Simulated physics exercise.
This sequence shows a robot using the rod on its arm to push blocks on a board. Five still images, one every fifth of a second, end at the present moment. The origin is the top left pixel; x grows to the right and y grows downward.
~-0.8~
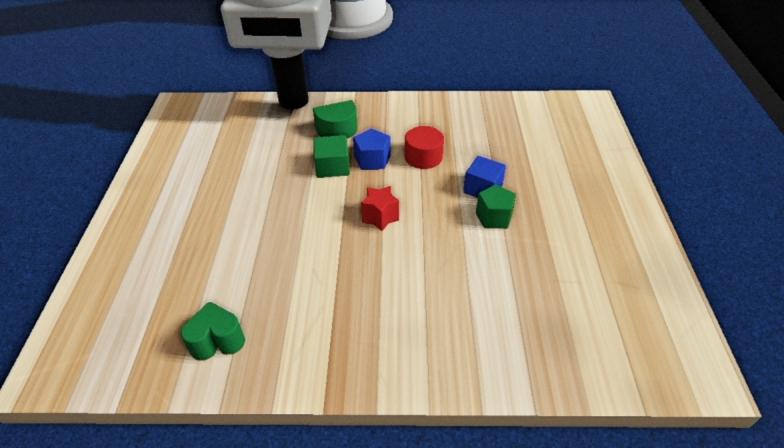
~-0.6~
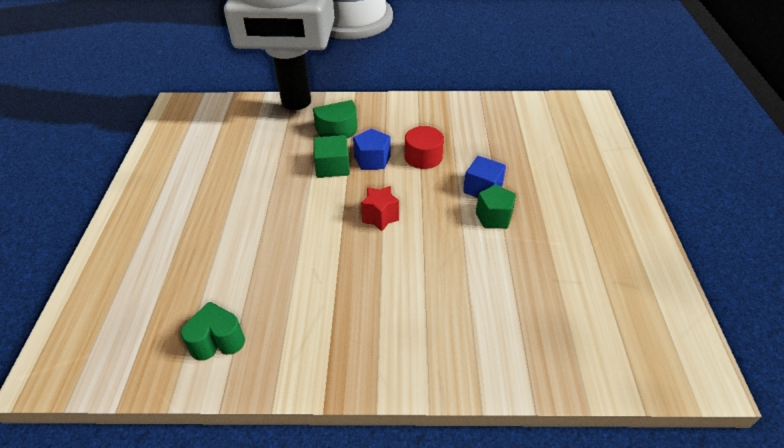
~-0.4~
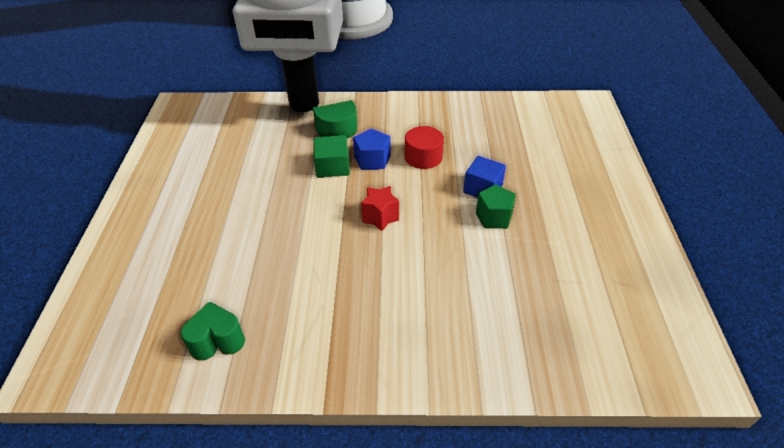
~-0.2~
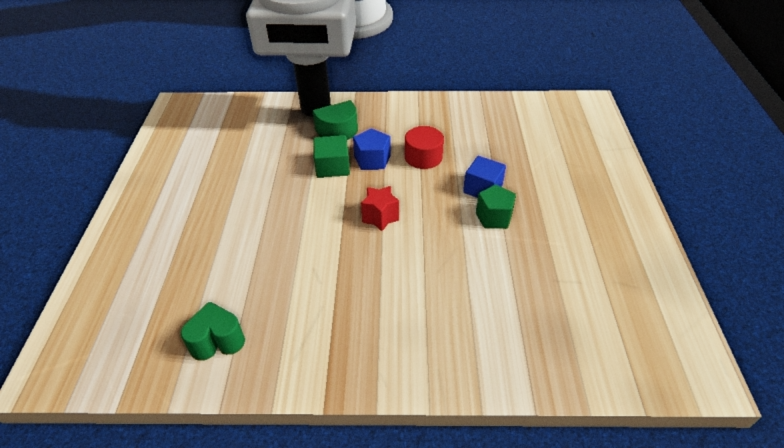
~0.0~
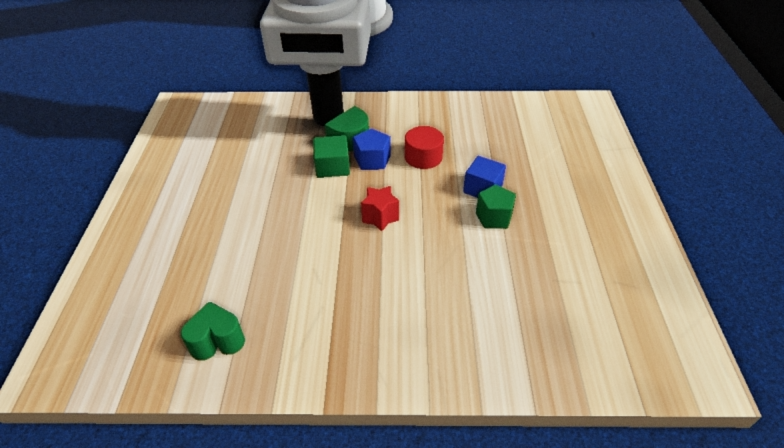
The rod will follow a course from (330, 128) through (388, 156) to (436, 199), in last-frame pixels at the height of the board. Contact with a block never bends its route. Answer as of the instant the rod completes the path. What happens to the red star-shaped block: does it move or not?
The red star-shaped block keeps its place.
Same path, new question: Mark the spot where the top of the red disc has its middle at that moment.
Pixel (457, 144).
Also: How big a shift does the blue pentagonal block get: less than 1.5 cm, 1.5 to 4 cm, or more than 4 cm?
Its final spot will lie more than 4 cm from the current one.
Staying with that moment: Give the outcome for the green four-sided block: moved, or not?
The answer is that it remains undisturbed.
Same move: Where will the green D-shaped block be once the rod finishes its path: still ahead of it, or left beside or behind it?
It is still there in front.
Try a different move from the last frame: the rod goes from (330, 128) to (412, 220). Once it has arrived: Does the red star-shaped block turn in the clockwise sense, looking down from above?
The answer is yes.
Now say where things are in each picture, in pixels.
Rod tip at (294, 101); block tops, green four-sided block at (330, 146); green D-shaped block at (336, 110); blue pentagonal block at (372, 139); red star-shaped block at (380, 197); red disc at (424, 137), in the first frame.
Rod at (297, 102); blocks unchanged, in the second frame.
Rod at (304, 104); blocks unchanged, in the third frame.
Rod at (316, 108); green D-shaped block at (337, 111), in the fourth frame.
Rod at (329, 118); green four-sided block at (330, 146); green D-shaped block at (350, 120); blue pentagonal block at (372, 139); red star-shaped block at (380, 197); red disc at (424, 137), in the fifth frame.
What follows on the original path. One third of the way, rod at (369, 135); green D-shaped block at (390, 139); blue pentagonal block at (399, 162), turned 30° clockwise; red disc at (430, 138).
Two thirds of the way, rod at (405, 157); green D-shaped block at (428, 164); blue pentagonal block at (422, 190), turned 55° clockwise; red disc at (457, 144).
At the end, rod at (436, 187); green four-sided block in place; green D-shaped block at (466, 193); blue pentagonal block at (426, 208), turned 85° clockwise; red star-shaped block in place; red disc at (457, 144).
